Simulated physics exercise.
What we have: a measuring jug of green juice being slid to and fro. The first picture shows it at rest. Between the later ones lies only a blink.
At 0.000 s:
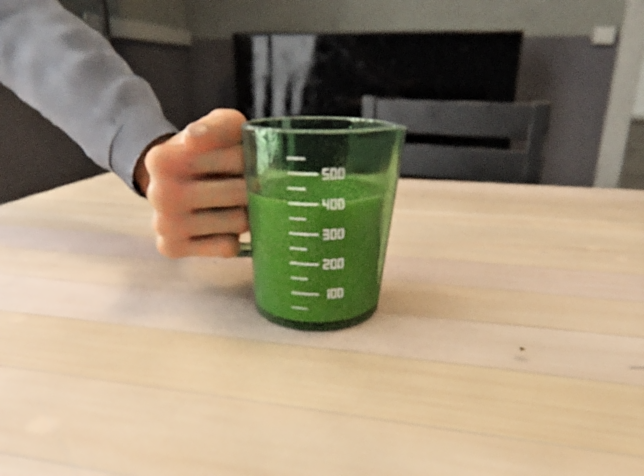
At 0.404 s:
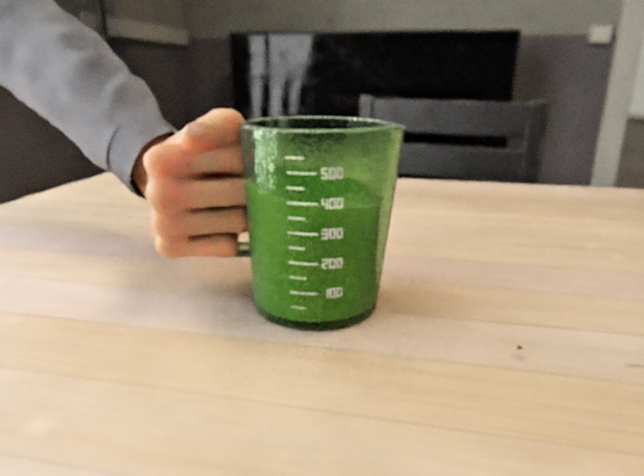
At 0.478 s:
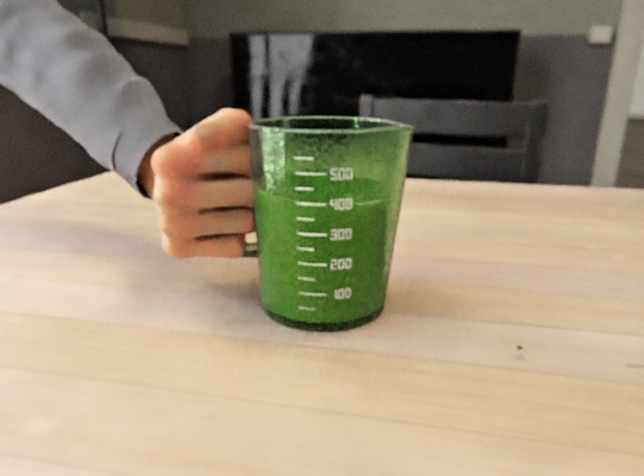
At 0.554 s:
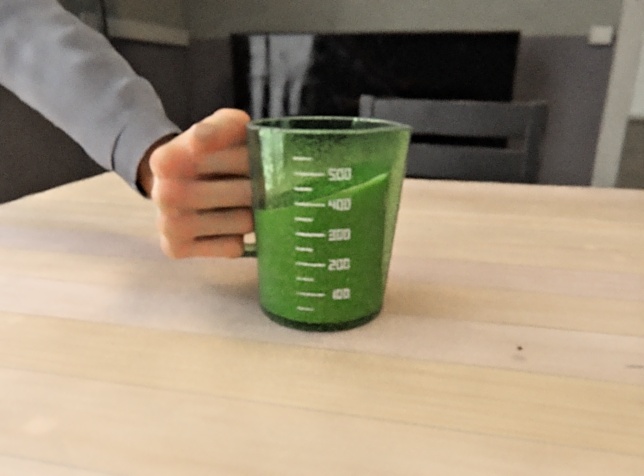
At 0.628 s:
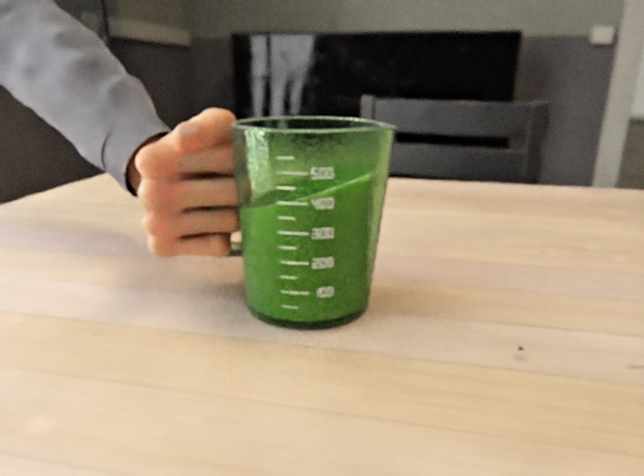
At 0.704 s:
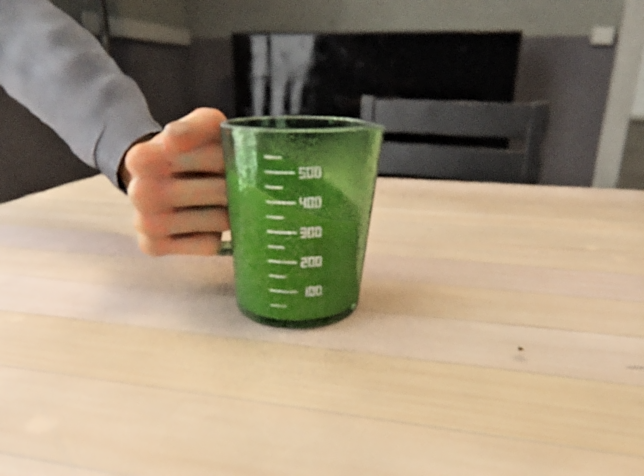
The measuring jug of green juice, held by a hand on a wooden table, slid slightly right and then back left, while the juice inside sloshed higher on the left, then the right, then the left again.
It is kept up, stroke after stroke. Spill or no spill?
At that beat the measuring jug spills.
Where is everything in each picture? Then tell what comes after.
The first frame shows measuring jug (317, 213) about two thirds full; at rest.
The second frame shows measuring jug about two thirds full, surface at (316, 188); surface clearly higher on the left.
The third frame shows measuring jug (324, 213) about two thirds full; surface a little higher on the left.
The fourth frame shows measuring jug about two thirds full, surface at (323, 189); surface much higher on the right.
The fifth frame shows measuring jug (307, 213) about two thirds full; surface much higher on the right.
The sixth frame shows measuring jug about two thirds full, surface at (297, 187); surface much higher on the left.
Around 1.0 s, the highest wave so far goes over the rim.
Around 5.1 s, the highest wave so far goes over the rim; some is on the top.
